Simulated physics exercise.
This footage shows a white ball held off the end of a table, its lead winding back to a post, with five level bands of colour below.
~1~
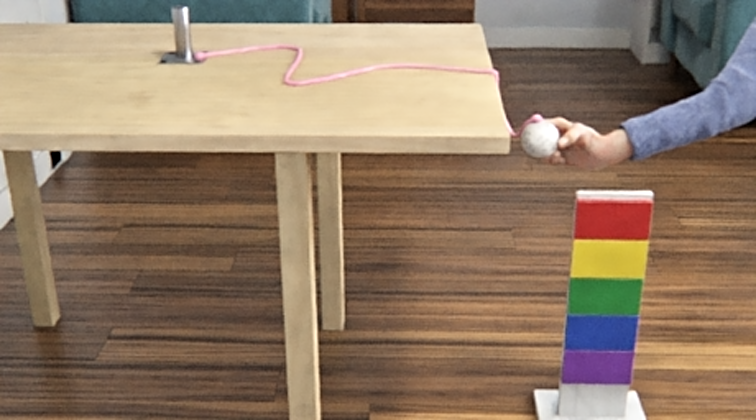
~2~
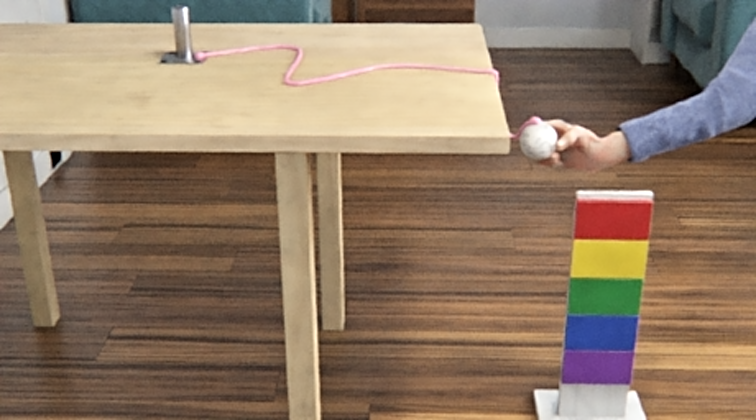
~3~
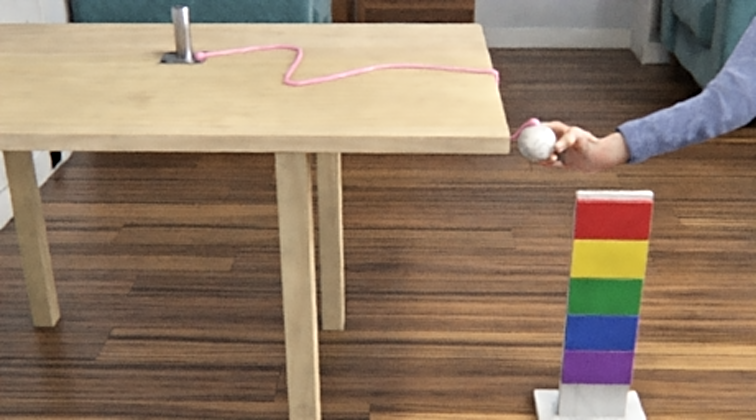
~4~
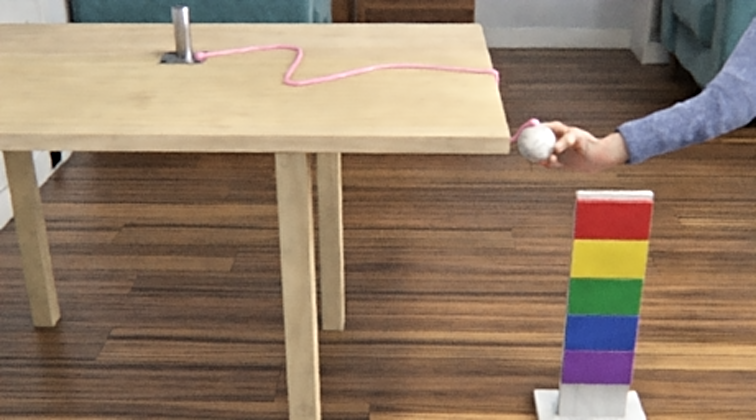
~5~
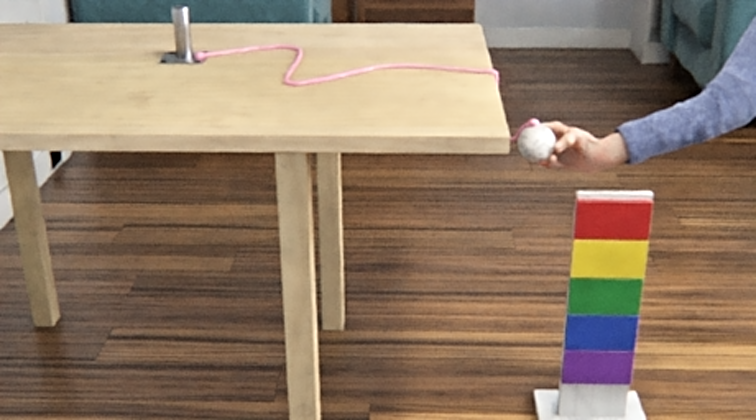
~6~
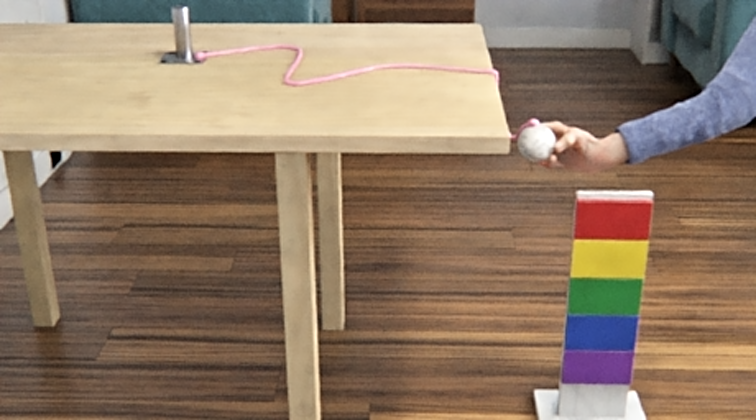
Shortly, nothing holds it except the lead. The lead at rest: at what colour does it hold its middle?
The colour is blue.
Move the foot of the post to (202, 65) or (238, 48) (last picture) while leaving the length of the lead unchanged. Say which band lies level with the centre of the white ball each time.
Trial 1 - purple; trial 2 - purple.
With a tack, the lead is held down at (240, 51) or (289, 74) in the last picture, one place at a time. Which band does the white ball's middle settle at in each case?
First try blue, second try yellow.
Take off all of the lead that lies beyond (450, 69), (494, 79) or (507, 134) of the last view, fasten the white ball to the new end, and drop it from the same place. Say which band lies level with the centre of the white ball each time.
Results, first to last: Red; yellow; green.
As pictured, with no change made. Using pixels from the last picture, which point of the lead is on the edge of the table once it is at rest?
Position: Approx. (349, 74).
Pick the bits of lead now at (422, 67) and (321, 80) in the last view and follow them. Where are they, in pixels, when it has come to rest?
Around (491, 155), then around (462, 72).
Soon after, ball near (498, 312); level with blue.
After that, ball near (476, 322); level with blue.
In the end, ball near (482, 325); level with blue. At blue.
